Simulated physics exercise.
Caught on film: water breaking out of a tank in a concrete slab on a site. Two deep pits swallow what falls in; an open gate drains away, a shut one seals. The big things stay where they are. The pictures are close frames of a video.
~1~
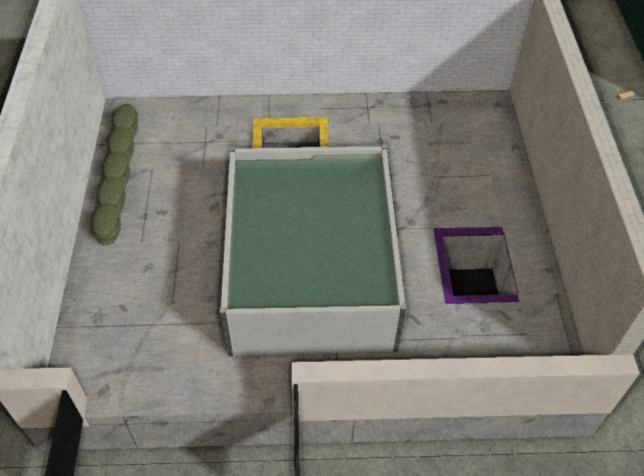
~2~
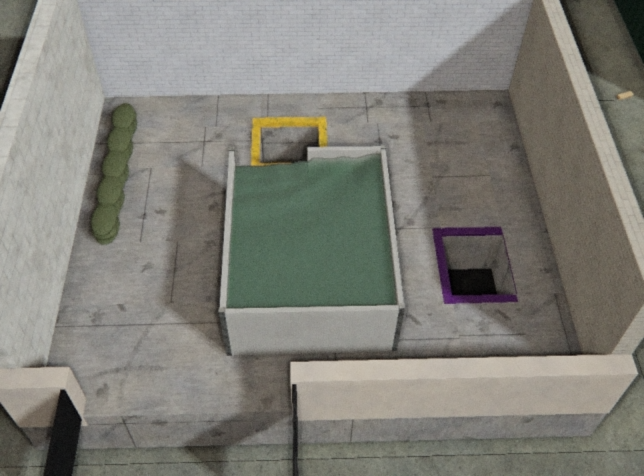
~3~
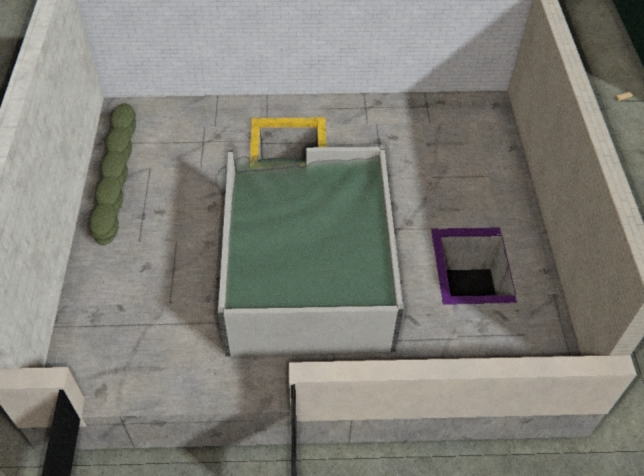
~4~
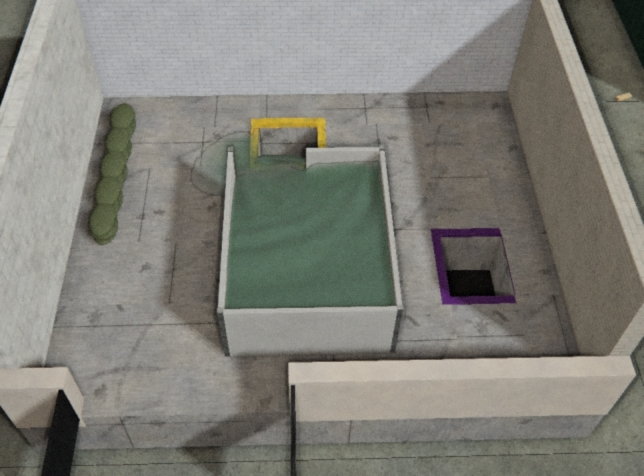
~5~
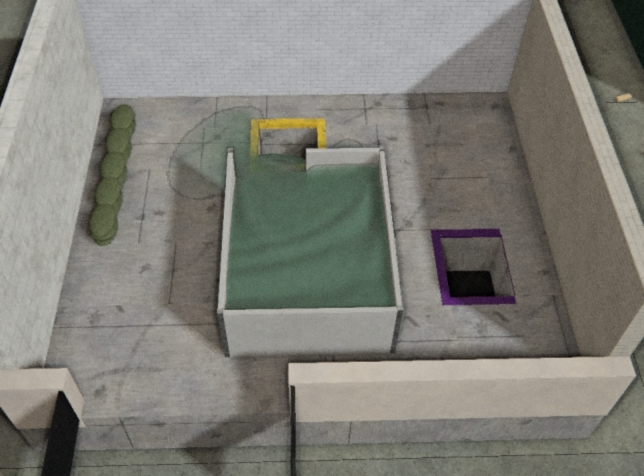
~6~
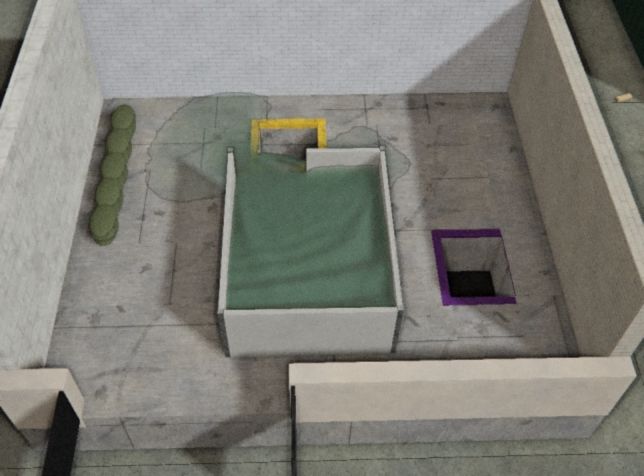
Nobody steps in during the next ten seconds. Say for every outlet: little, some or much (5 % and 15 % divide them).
One by one: The gate takes between 5 and 15 %; the purple pit takes less than 5 %; the yellow pit takes more than 15 %.
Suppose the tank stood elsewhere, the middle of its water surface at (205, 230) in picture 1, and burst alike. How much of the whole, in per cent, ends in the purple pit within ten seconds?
Per cent: Purple 10.
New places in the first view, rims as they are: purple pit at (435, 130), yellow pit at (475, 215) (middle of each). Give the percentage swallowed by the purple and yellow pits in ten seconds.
Parts in a hundred: Purple 25, yellow 2.
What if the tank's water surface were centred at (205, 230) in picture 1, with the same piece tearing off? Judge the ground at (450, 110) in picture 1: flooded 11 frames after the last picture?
Answer: Flooded.
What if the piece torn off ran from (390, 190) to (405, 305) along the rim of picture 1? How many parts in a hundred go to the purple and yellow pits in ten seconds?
Parts in a hundred: Purple 65, yellow 2.
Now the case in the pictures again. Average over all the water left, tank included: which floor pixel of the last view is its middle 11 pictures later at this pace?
Around (277, 224).
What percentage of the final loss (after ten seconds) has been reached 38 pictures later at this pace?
Near 75 in a hundred.
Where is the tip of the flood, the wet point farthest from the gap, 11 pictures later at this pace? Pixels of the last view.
Roughly at (518, 131).
A moment on, water covers 20 % of the floor; the gate 0 %, the purple pit 0 %, the yellow pit 13 %.
Next, water covers 25 % of the floor; the gate 0 %, the purple pit 0 %, the yellow pit 22 %.
Then, water covers 50 % of the floor; the gate 0 %, the purple pit 0 %, the yellow pit 30 %.
Later, water covers 70 % of the floor; the gate 4 %, the purple pit 0 %, the yellow pit 40 %.
In the end, water covers 85 % of the floor; the gate 11 %, the purple pit 2 %, the yellow pit 45 %.
